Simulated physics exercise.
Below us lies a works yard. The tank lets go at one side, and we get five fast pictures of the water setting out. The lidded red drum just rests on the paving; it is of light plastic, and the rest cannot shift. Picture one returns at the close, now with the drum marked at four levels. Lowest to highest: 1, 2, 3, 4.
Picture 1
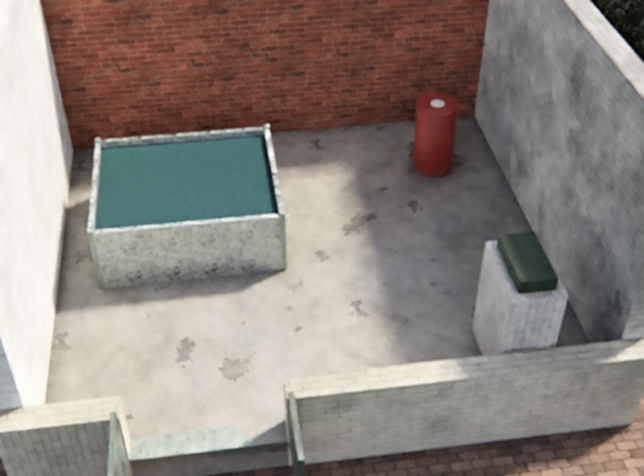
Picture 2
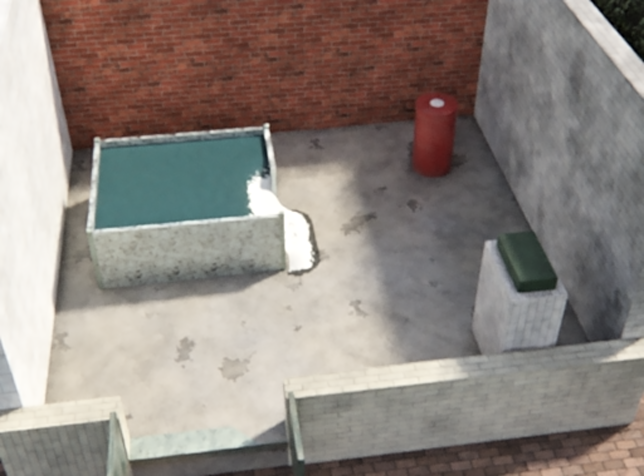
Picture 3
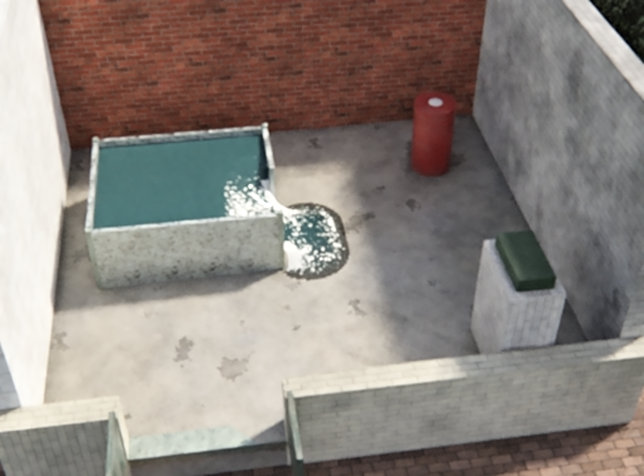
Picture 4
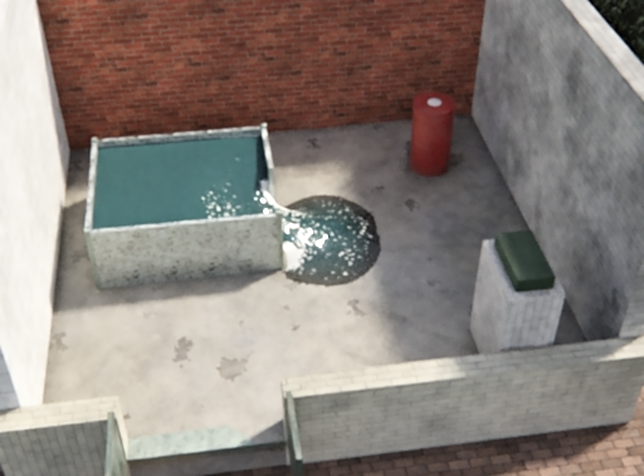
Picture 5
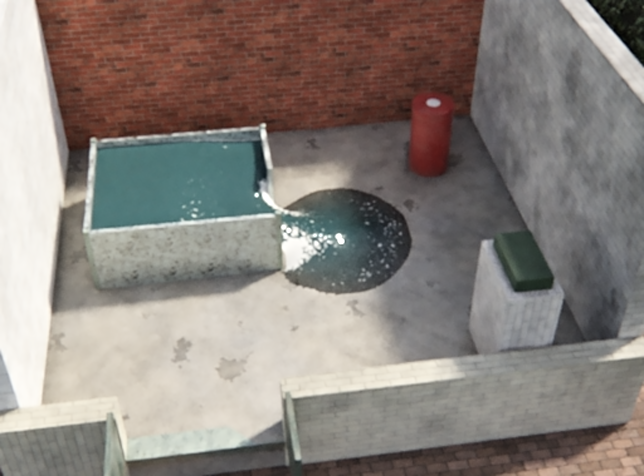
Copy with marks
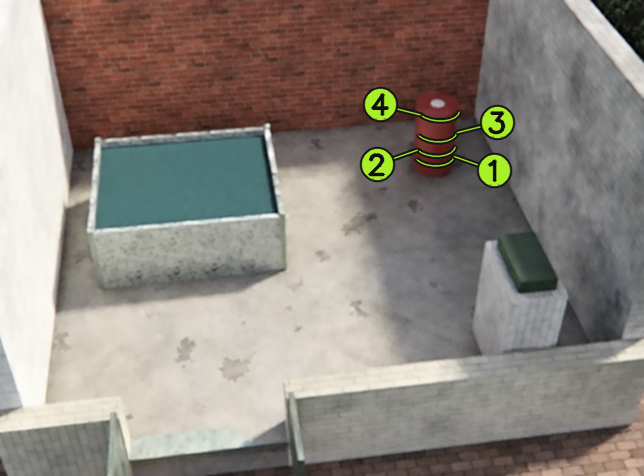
A full tank in a walled yard pours water over its right side, wetting the ground.
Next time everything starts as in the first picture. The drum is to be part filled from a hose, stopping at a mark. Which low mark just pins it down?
Take 1.
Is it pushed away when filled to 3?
No, that is safe.
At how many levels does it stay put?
All of the four.
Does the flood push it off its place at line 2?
No, that is safe.
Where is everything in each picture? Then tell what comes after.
In the first picture, lid of the red drum at (438, 104); tank full, its middle at (186, 182); open gate at (203, 391).
In the second picture, 2 % of the ground wet, in view closest to the drum at (294, 213).
In the third picture, 4 % of the ground wet, in view closest to the drum at (327, 213).
In the fourth picture, 6 % of the ground wet, in view closest to the drum at (366, 217).
In the fifth picture, lid of the red drum at (434, 103); 10 % of the ground wet, in view closest to the drum at (371, 199).
On the marked copy, 1 at (438, 165); 2 at (439, 156); 3 at (441, 141); 4 at (443, 120); from the bottom up 1, 2, 3, 4.
For line 1, it does not move.
For line 2, it does not move.
For line 3, it does not move.
For line 4, it does not move.
